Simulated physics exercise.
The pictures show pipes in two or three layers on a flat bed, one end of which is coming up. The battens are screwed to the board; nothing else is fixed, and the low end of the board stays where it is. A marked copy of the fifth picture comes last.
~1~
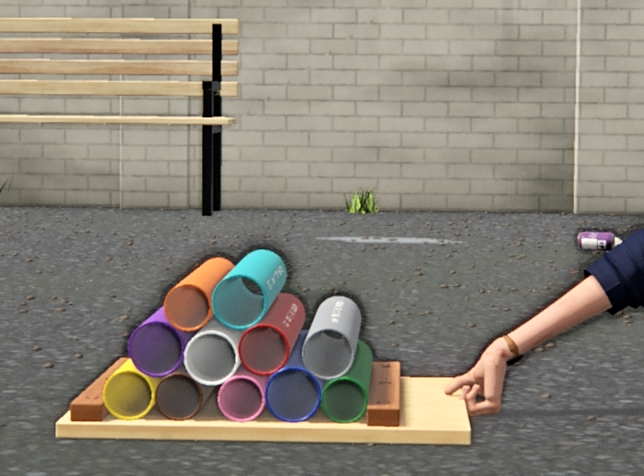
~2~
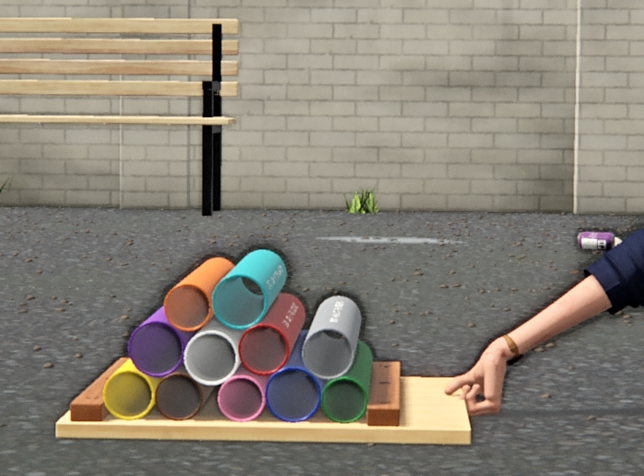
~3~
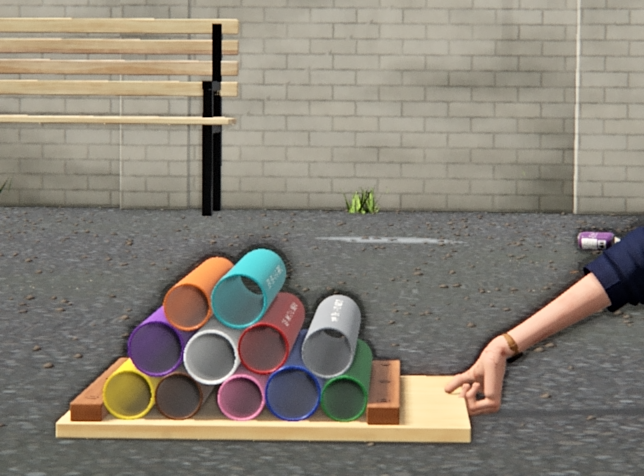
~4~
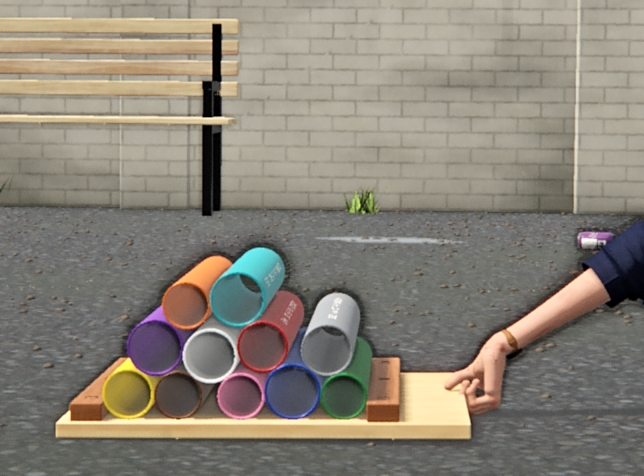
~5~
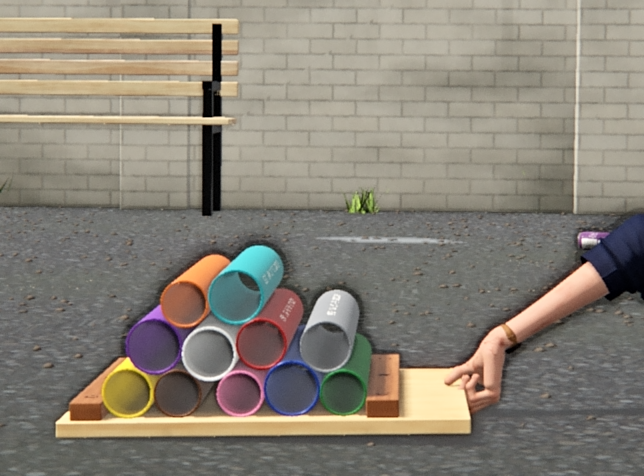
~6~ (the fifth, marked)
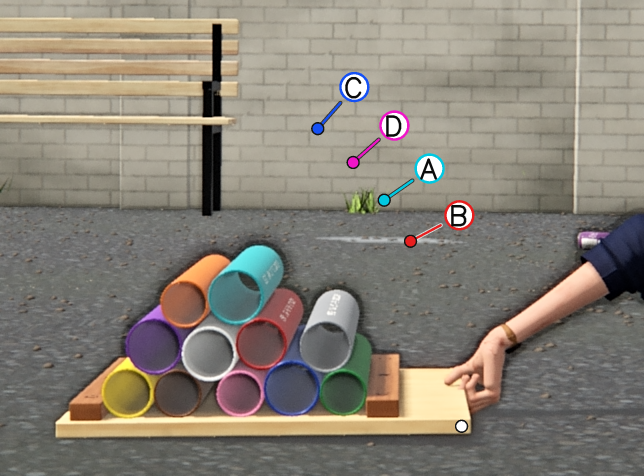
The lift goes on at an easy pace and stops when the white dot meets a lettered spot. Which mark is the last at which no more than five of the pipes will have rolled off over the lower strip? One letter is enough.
The answer is mark A.
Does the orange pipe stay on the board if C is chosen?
No.
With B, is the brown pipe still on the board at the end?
Yes, with B.
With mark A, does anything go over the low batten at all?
Yes, at A.
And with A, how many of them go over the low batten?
The count is five.
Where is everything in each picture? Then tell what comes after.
Green pipe (345, 401); grey pipe (328, 354); white pipe (212, 358), in the first frame.
White pipe (211, 358); red pipe (264, 350), in the second frame.
Board (274, 396); orange pipe (188, 307), in the third frame.
Board (274, 395); yellow pipe (128, 394); brown pipe (178, 396), in the fourth frame.
Board (274, 392); yellow pipe (128, 393); brown pipe (178, 394), in the fifth frame.
On the marked copy, A at (384, 200); B at (410, 241); C at (318, 129); D at (353, 162); the white dot at (462, 426).
Taking A. A third of the way, board at 20°.
Two thirds of the way, board at 36°.
When it is over, board at 36°, five over the low batten.
As for the rest, B five over the low batten; C seven over the low batten; D six over the low batten.
